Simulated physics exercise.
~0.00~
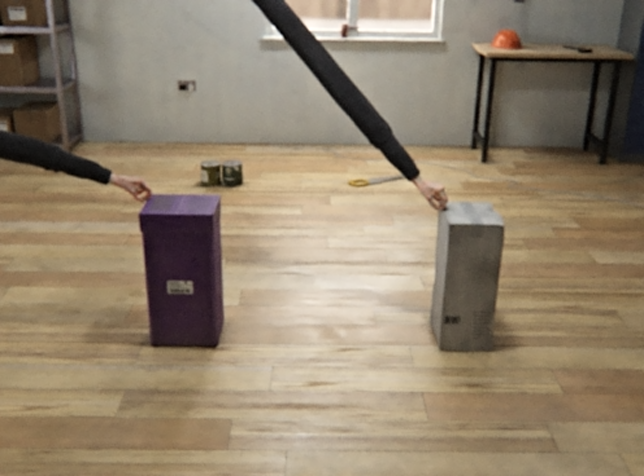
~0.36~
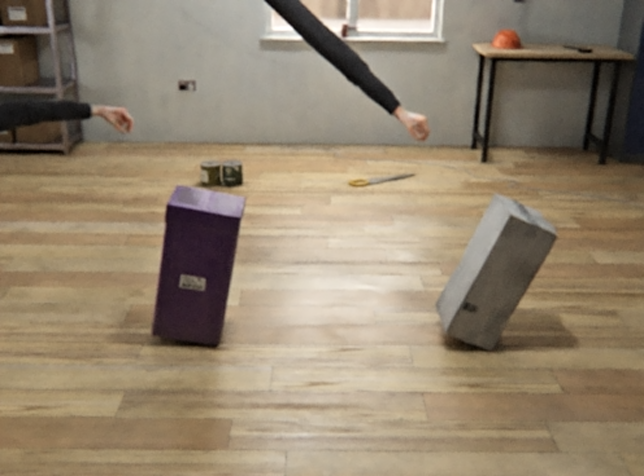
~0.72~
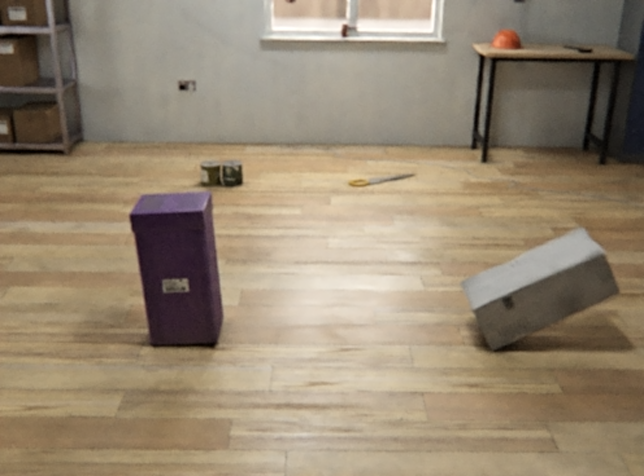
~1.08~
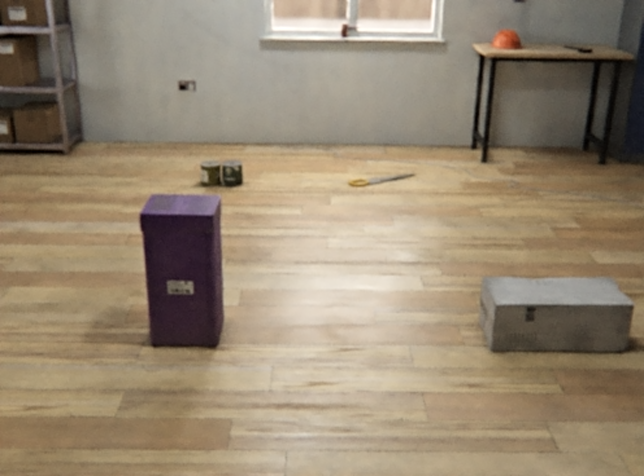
We see two hands shove a tall purple box and a tall gray-white box on a wooden floor, then draw back. Both tilt right; the purple one rocks back and settles upright, while the pale one topples over and ends lying on its side.
